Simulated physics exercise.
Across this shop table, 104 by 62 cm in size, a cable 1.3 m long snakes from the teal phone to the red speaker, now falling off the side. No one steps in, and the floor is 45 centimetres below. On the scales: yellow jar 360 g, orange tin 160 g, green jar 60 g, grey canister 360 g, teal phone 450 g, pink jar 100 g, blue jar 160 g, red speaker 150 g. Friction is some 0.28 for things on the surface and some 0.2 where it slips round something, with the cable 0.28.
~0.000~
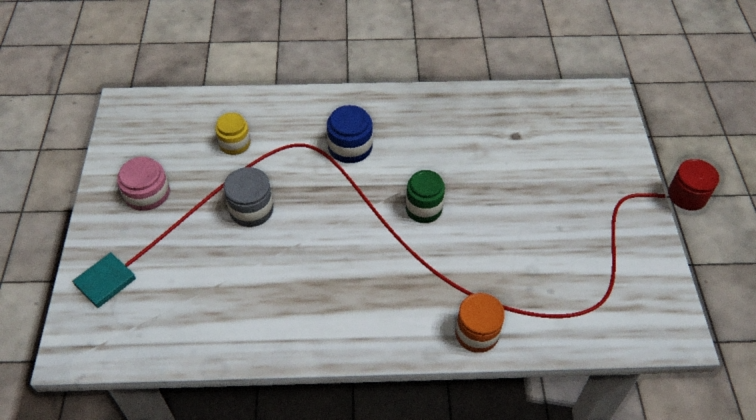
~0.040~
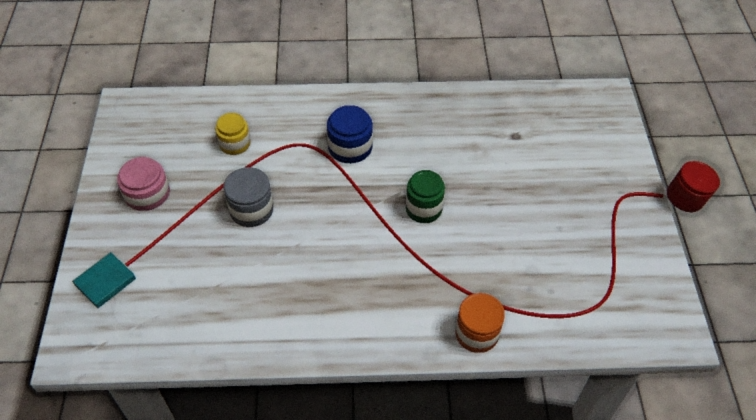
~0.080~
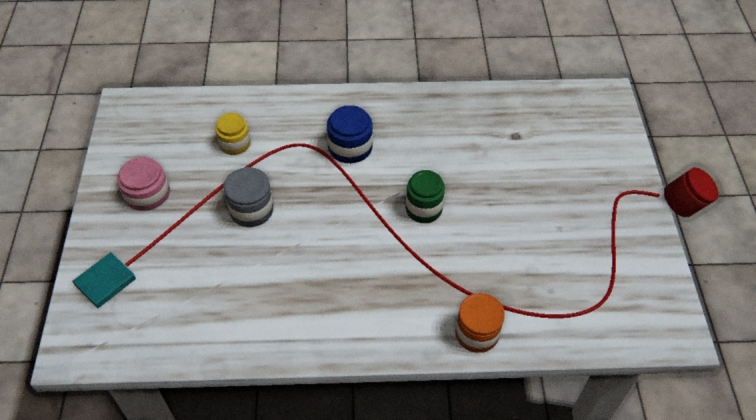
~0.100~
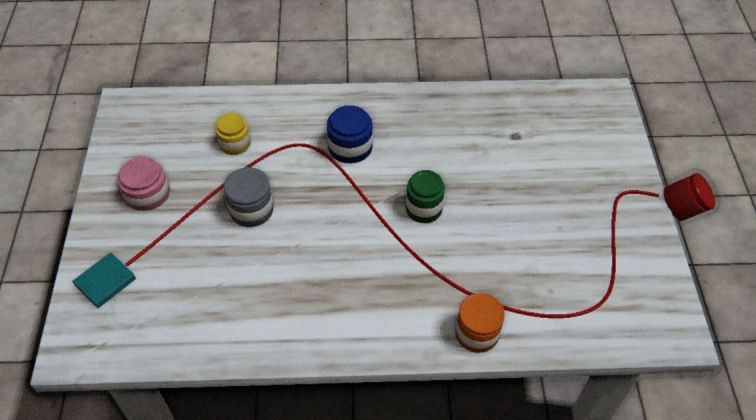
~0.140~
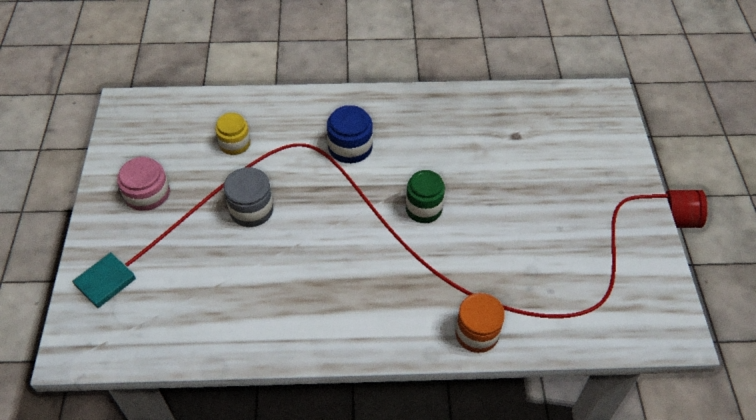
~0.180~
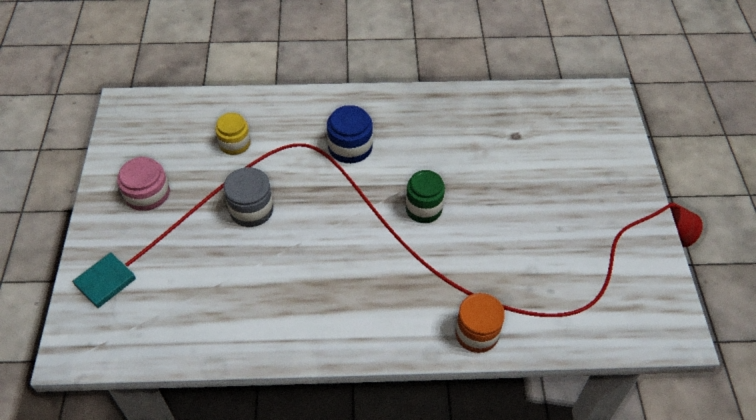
On a whitewashed wooden table, a red jar-like object tied to a red cord tips over the right edge and drops partly from view.
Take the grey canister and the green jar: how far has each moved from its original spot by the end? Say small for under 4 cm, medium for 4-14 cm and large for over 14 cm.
In order: The grey canister is small, the green jar is medium.
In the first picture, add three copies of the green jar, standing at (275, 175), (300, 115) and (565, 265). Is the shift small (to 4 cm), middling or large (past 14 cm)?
First: A big shift; second: A slight shift; third: A big shift.
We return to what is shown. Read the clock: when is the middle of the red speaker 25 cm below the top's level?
It happens at 0.28 seconds on the clock.
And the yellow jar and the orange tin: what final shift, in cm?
Final offset from start: Yellow jar = 0 cm, orange tin = 0 cm.
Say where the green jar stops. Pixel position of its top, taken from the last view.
Near (427, 142).
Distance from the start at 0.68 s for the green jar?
The green jar is 8 cm out of place.
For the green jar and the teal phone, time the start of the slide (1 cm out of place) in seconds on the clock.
Green jar 0.38 s, teal phone never.
At 0.4 s, the cable's tail end at (129, 264); green jar 5 cm off its start, grey canister 1 cm off its start, red speaker over the edge.
At 0.7 s, the cable's tail end at (129, 264); green jar 9 cm off its start, grey canister 1 cm off its start, red speaker over the edge.
At 0.9 s, the cable's tail end at (129, 264); green jar 9 cm off its start at (427, 142), grey canister 1 cm off its start at (247, 189), red speaker over the edge.
At 1.2 s, the cable's tail end at (129, 264); green jar 9 cm off its start, grey canister 1 cm off its start, red speaker over the edge.
At 2.4 s, the cable's tail end at (129, 264); green jar 9 cm off its start at (427, 142), grey canister 1 cm off its start at (247, 189), red speaker over the edge.
